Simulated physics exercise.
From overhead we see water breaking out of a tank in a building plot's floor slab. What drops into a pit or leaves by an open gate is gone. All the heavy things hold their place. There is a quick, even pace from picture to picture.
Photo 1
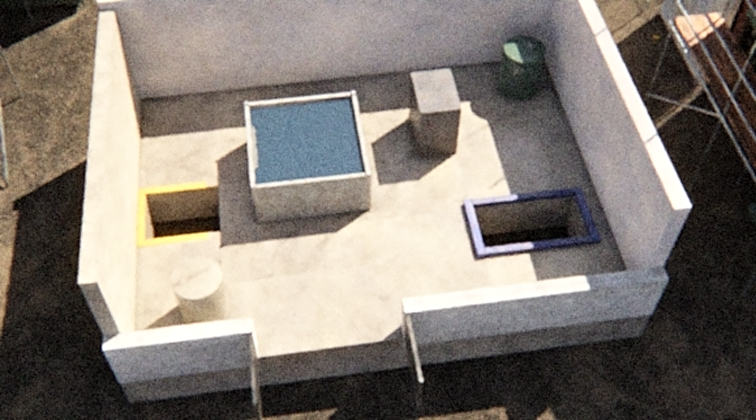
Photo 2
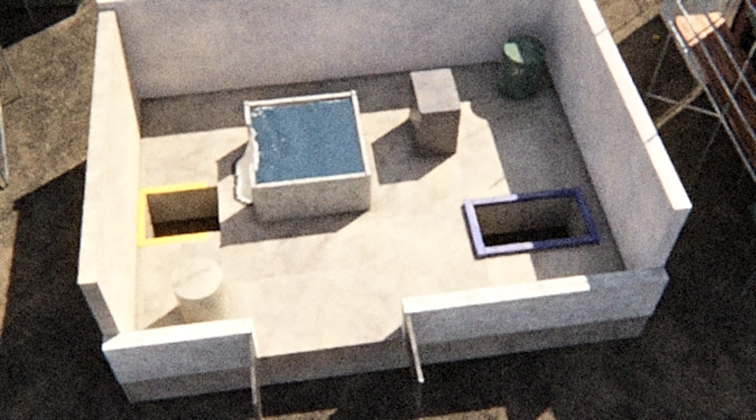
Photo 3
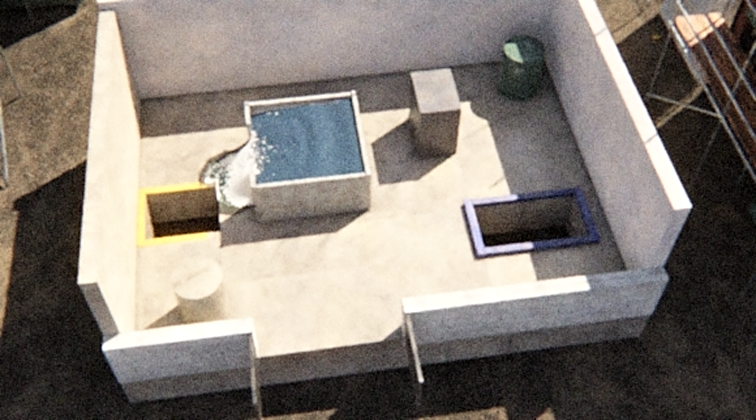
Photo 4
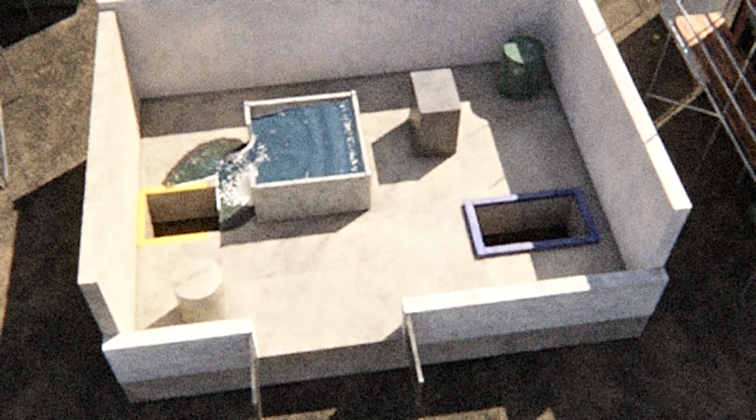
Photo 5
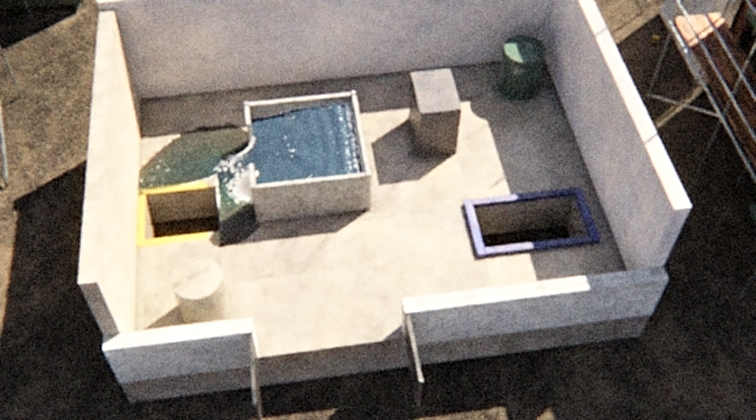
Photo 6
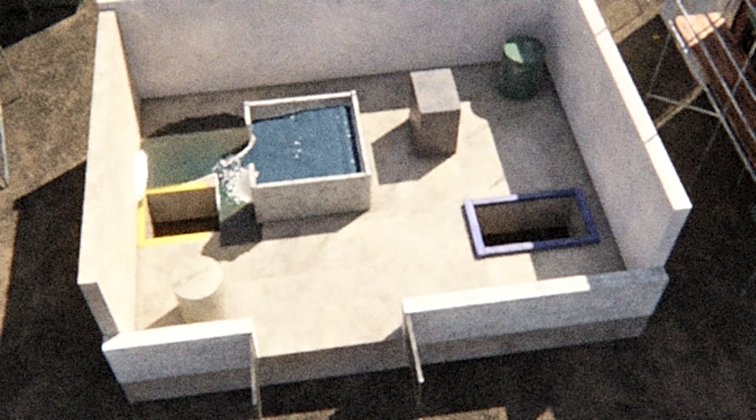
A square open tank of water inside a walled plot sat still, then broke open on its left side, and water poured out and spread left across the floor behind the yellow-edged pit to the wall.
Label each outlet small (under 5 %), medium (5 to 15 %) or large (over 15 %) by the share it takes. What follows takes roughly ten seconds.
Labels: Gate: Small, yellow pit: Large, blue pit: Small.
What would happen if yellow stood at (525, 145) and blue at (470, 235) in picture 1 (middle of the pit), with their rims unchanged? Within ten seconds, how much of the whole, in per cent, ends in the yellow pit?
Share, yellow pit, approx.: 10 in a hundred.
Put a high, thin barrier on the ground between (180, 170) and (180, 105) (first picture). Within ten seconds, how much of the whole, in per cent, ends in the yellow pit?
The yellow pit takes 65 per cent.
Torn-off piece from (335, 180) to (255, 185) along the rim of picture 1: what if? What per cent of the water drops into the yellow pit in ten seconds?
Yellow: 15 %.
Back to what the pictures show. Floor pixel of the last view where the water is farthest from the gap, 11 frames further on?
My guess is roughly (135, 328).
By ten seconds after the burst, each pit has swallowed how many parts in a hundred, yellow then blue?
The first comes to roughly 60 percent, the second to roughly 0 percent.
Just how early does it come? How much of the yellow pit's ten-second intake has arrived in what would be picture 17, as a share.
My figure is 45 in a hundred.
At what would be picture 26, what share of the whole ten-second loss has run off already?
Something close to 65 percent by that point.
A moment on, water covers 10 % of the floor; the gate 0 %, the yellow pit 17 %, the blue pit 0 %.
Next, water covers 15 % of the floor; the gate 0 %, the yellow pit 28 %, the blue pit 0 %.
Then, water covers 25 % of the floor; the gate 0 %, the yellow pit 38 %, the blue pit 0 %.
Later, water covers 40 % of the floor; the gate 0 %, the yellow pit 50 %, the blue pit 0 %.
In the end, water covers 55 % of the floor; the gate 0 %, the yellow pit 60 %, the blue pit 0 %.
